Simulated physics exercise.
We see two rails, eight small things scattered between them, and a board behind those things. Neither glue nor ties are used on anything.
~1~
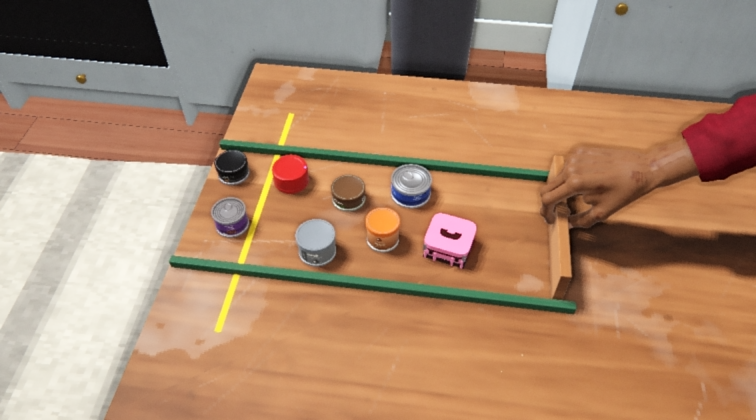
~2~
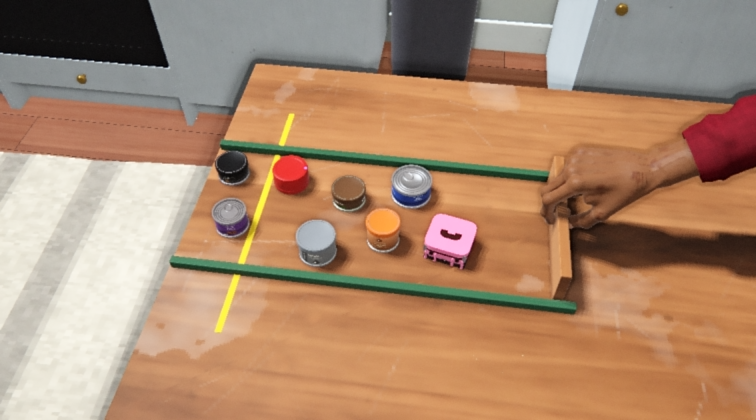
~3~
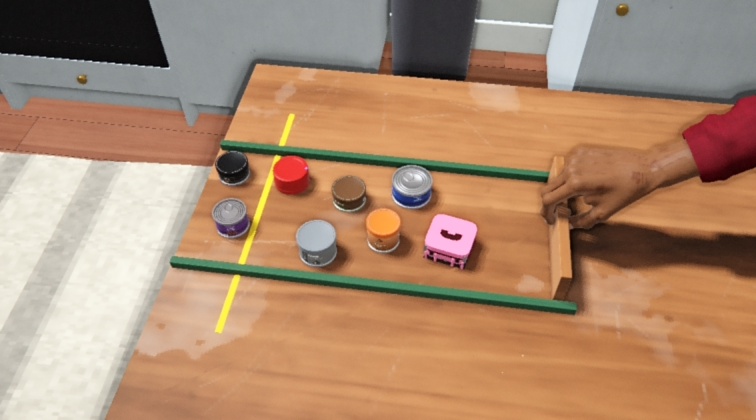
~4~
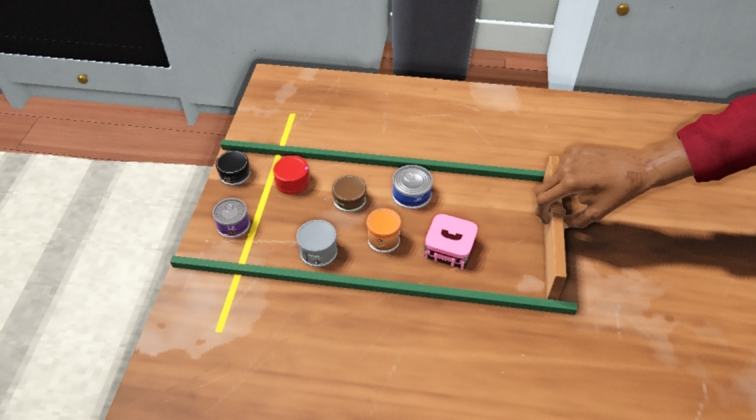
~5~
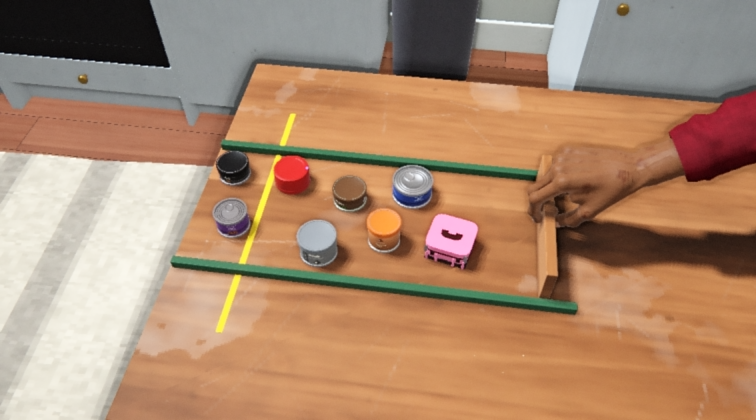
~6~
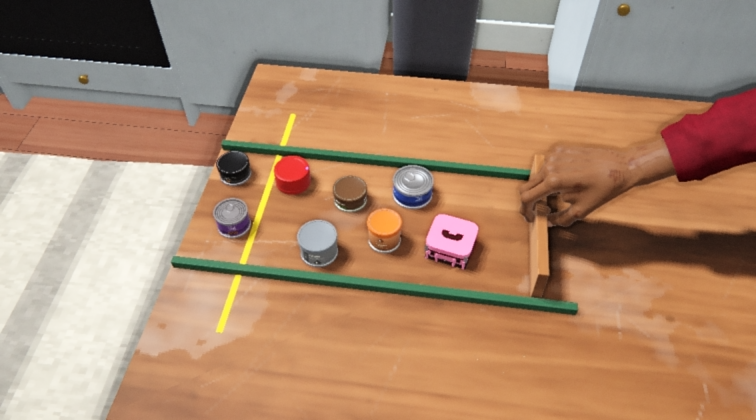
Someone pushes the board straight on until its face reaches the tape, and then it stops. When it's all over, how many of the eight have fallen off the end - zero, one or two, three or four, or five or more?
One or two have fallen off.
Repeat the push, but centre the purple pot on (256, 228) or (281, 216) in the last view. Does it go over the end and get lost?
Purple pot: Plunges; plunges.
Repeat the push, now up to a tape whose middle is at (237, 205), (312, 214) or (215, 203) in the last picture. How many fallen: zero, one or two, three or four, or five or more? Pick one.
So in that order I'd say five or more; zero; 5 or more.
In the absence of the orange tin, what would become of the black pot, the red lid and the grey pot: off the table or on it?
The black pot ends up down, the red lid keeps its place and the grey pot keeps its place.
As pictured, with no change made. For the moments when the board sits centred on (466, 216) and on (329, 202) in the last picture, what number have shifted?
Up to then 1, and up to the other point 6.
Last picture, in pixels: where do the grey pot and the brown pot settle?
Grey pot: (189, 239); brown pot: (225, 189).
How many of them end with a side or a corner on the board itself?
2 touch it.
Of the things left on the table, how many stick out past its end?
3 of them.
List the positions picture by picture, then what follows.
The first picture shows black pot (232, 168); purple pot (230, 217); red lid (291, 175); board (558, 225); tape (260, 207).
The second picture shows purple pot (231, 218); brown pot (349, 194).
The third picture shows red lid (291, 175); blue pot (412, 187).
The fourth picture shows black pot (233, 168); pink case (451, 242).
The fifth picture shows purple pot (232, 218); orange tin (384, 231).
The sixth picture shows black pot (234, 168); purple pot (232, 218); red lid (292, 175); board (538, 224); tape (262, 208).
Soon after, none off yet; black pot at rest near (234, 168); purple pot at rest near (232, 218); red lid at rest near (292, 175).
Then, none off yet; black pot moving near (230, 168); purple pot moved a little near (215, 218); red lid moved about its own width near (264, 168).
By the end, the number that fall off is one or two; fallen, purple pot and black pot.
